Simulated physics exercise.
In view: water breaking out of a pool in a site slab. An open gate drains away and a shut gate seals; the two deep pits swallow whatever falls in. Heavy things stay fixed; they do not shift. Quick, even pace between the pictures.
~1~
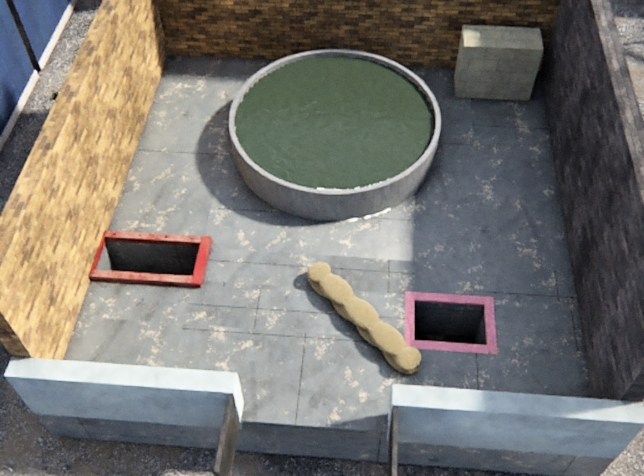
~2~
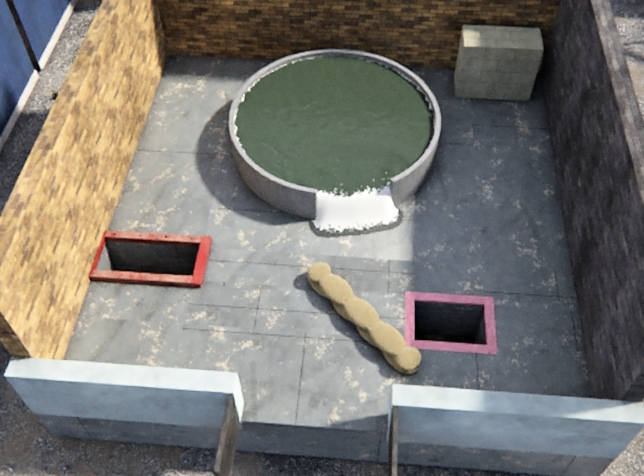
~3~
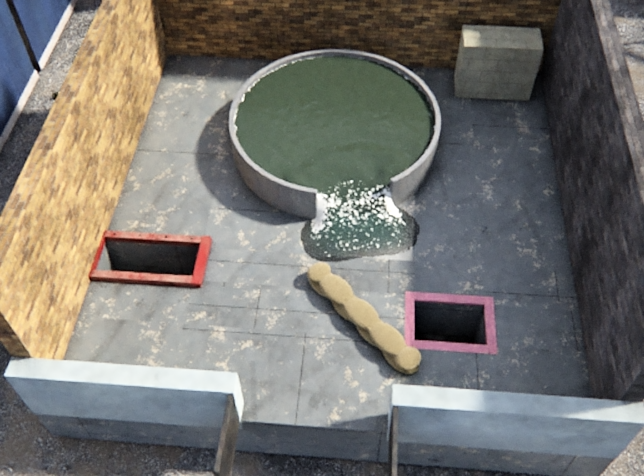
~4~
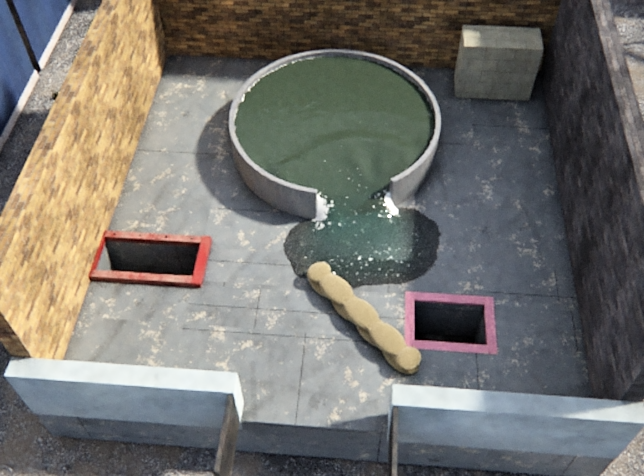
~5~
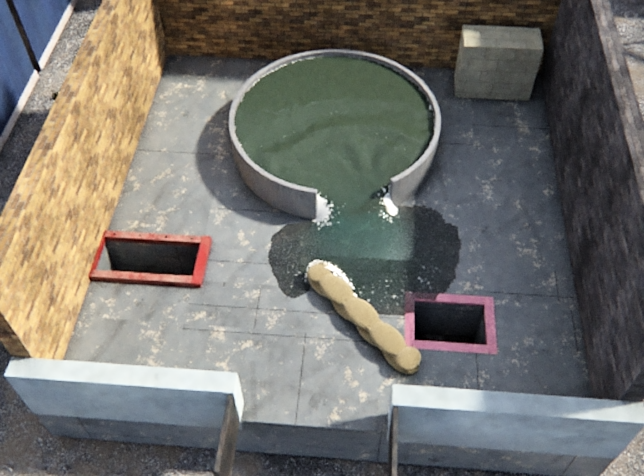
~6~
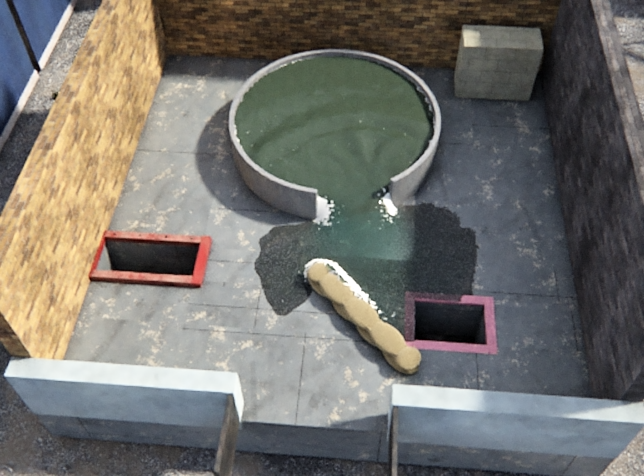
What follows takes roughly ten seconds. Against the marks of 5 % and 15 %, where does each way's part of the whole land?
The gate carries off next to nothing - beneath five per cent; the red pit carries off next to nothing - beneath five per cent; the pink pit carries off plenty - exceeding fifteen per cent.
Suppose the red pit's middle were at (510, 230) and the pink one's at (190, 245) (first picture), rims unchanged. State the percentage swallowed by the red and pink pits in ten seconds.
Measured shares in per cent - red 12, pink 4.
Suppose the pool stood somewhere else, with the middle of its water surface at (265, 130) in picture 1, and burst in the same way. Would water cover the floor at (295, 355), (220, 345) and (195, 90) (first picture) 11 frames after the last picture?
Taking them as they were asked, they come out soaked, soaked, bone dry.
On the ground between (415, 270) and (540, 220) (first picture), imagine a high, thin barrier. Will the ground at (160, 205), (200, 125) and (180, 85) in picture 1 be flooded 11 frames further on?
Point by point: First spared, next spared, last spared.
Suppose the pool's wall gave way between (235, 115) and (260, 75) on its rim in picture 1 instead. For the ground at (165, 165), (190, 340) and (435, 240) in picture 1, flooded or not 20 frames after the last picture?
Result, in sequence: Inundated; untouched by the flood; untouched by the flood.
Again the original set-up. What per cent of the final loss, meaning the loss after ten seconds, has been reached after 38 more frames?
My reading is near 70 per cent.
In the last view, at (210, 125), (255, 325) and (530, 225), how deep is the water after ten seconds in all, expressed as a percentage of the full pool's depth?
At the three places, in the order asked: Around 2, 8 and 8 per cent.
A moment on, water covers 15 % of the floor; the gate 0 %, the red pit 0 %, the pink pit 3 %.
Next, water covers 30 % of the floor; the gate 0 %, the red pit 0 %, the pink pit 9 %.
Then, water covers 40 % of the floor; the gate 0 %, the red pit 0 %, the pink pit 17 %.
Later, water covers 50 % of the floor; the gate 1 %, the red pit 0 %, the pink pit 31 %.
In the end, water covers 70 % of the floor; the gate 2 %, the red pit 0 %, the pink pit 43 %.
